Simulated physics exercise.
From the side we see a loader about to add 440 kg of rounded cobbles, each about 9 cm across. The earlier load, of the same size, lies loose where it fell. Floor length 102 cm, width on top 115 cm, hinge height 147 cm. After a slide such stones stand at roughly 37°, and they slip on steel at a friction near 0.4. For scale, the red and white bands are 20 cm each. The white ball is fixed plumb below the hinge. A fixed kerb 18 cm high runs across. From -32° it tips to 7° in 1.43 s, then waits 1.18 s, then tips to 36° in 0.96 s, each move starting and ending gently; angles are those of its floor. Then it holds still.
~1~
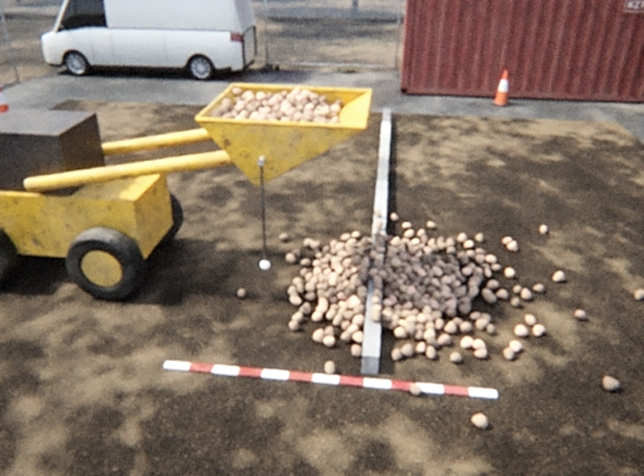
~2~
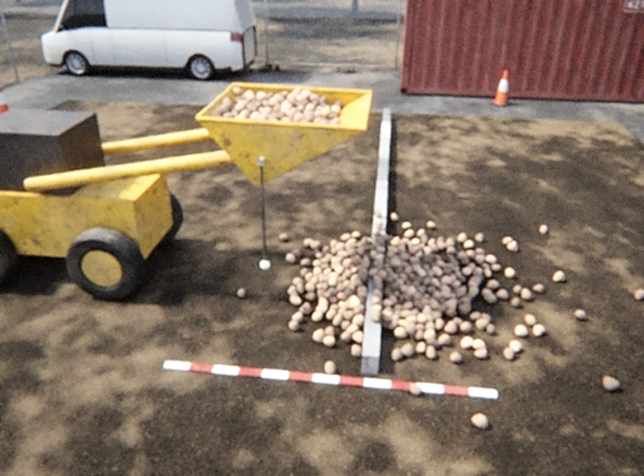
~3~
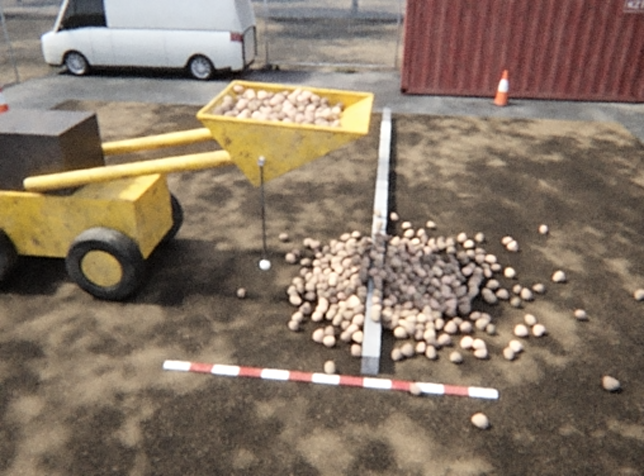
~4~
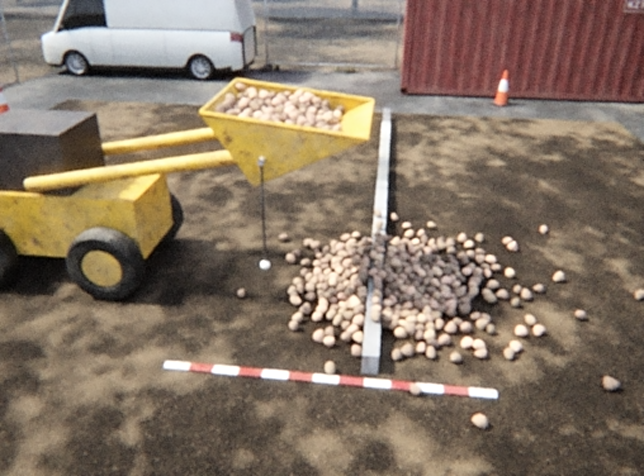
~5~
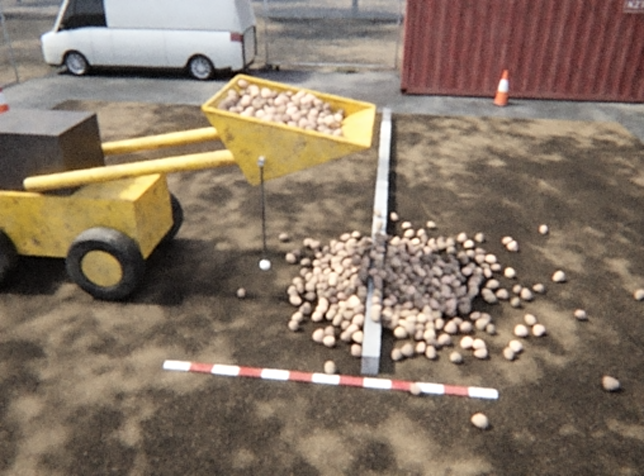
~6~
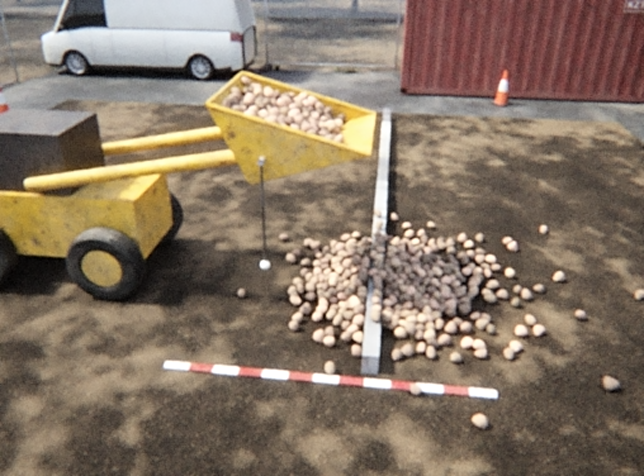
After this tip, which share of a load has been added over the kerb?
Some 69 per cent is added.
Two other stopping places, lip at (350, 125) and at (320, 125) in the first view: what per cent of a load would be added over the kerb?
Near 45 per cent from the first place, 15 from the second.
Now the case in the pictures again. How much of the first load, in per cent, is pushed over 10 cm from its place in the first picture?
Roughly 10 per cent of them.
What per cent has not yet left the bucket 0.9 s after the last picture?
About 100 per cent.
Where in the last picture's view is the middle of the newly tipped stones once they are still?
Around (400, 272).
Then, 0.5 s after the last picture the floor is at 1°; in per cent of one load, 100 in the bucket, 41 on this side of the kerb, 59 over the kerb; the foremost stones are at (581, 294).
Then, 0.9 s after the last picture the floor is at 7°; in per cent of one load, 100 in the bucket, 41 on this side of the kerb, 59 over the kerb; the foremost stones are at (581, 294).
Then, 3.4 s after the last picture the floor is at 36°; in per cent of one load, 12 in the bucket, 89 on this side of the kerb, 99 over the kerb; the foremost stones are at (581, 294).
Then, 6.1 s after the last picture the floor is at 36°; in per cent of one load, 0 in the bucket, 72 on this side of the kerb, 128 over the kerb; the foremost stones are at (581, 294). Net gain over the kerb, 69.
